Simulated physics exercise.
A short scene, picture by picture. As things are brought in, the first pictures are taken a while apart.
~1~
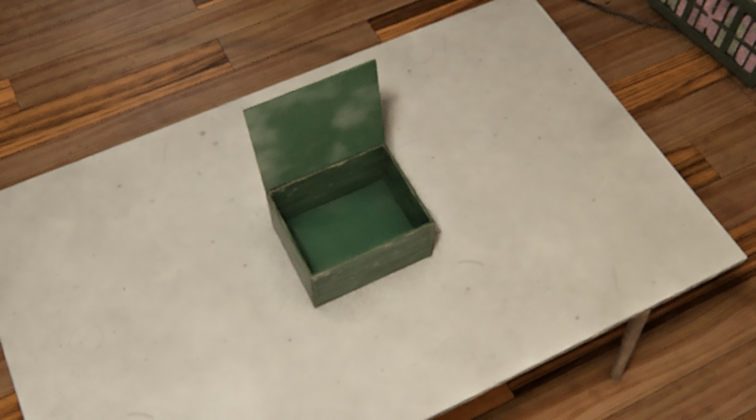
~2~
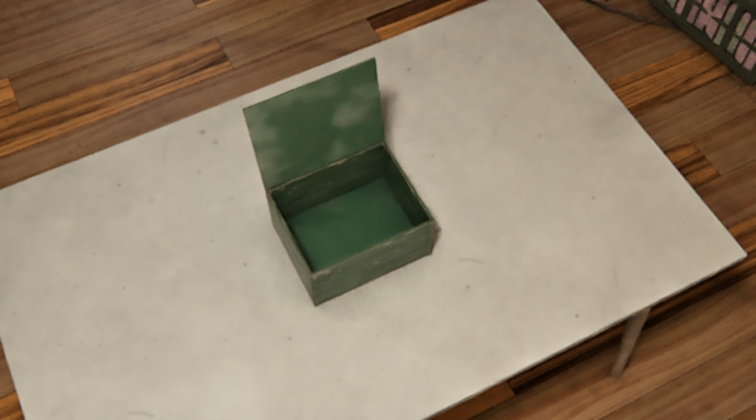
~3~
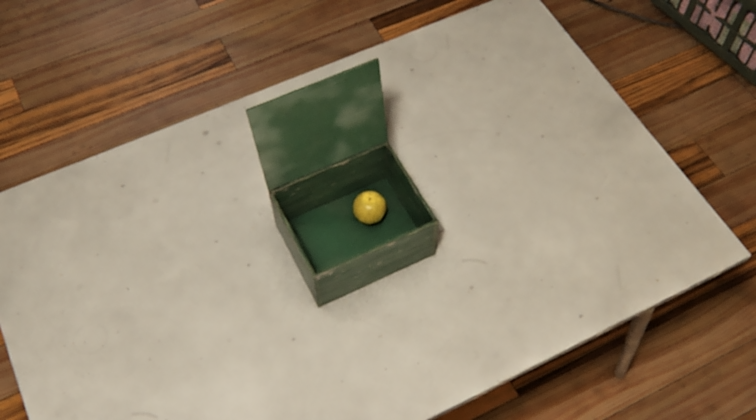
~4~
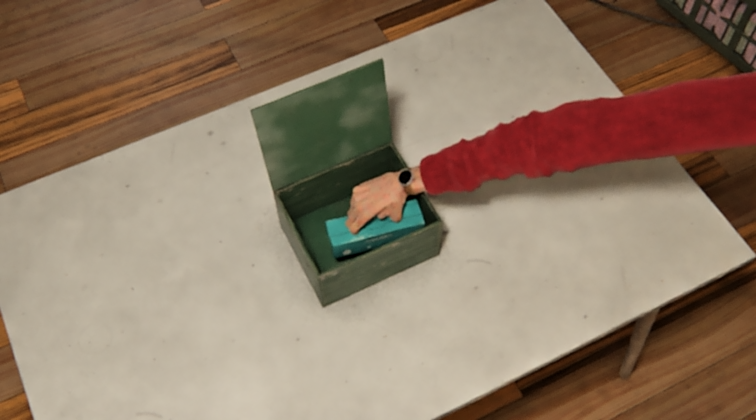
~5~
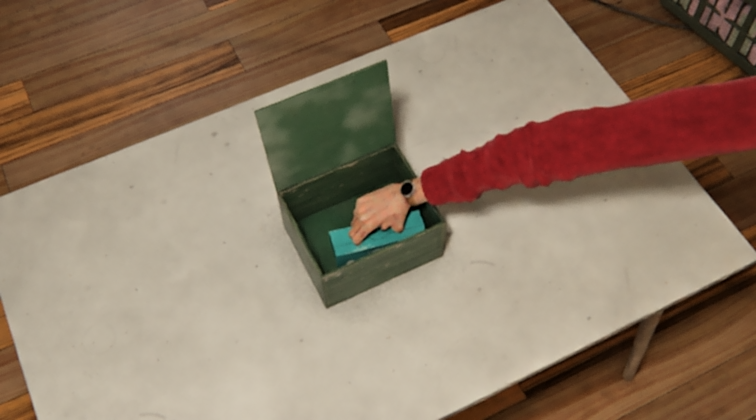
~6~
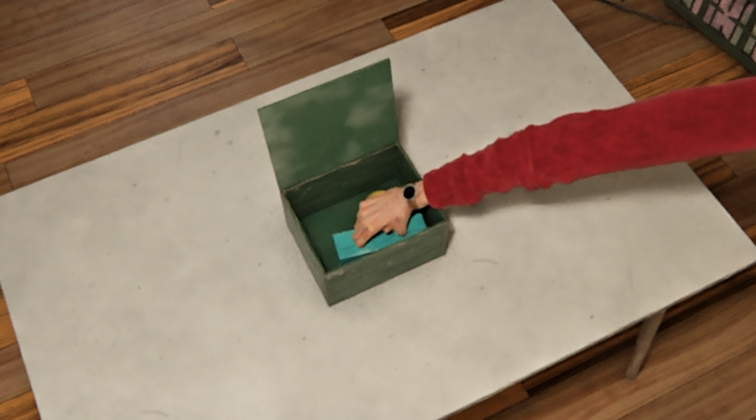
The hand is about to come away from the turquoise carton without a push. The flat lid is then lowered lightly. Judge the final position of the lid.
Lies on the rim.
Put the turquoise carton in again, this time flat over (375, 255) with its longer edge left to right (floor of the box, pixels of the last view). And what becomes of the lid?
With this placement the lid lies closed.
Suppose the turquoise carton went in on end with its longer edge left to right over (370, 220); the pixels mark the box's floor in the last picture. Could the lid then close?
Result: Lid drops fully.
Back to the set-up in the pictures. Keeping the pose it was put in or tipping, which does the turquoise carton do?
Once everything settles, the turquoise carton keeps its original angle.
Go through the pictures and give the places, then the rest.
The last thing is not in view yet, in the first picture.
The last thing is not in view yet, in the second picture.
The last thing is not in view yet; yellow apple (370, 208), in the third picture.
Still above its spot; turquoise carton (375, 229), in the fourth picture.
Still above its spot; turquoise carton (378, 239), in the fifth picture.
Put in, still held; turquoise carton (381, 242), in the sixth picture.
Then, 1.30 s on from there, lid 78° above the rim.
Then, 1.80 s on from there, lid 44° above the rim.
Then, 2.10 s on from there, lid 19° above the rim.
In the end, lid shut; both unmoved. At the end, from the last picture's camera, turquoise carton near (381, 242).
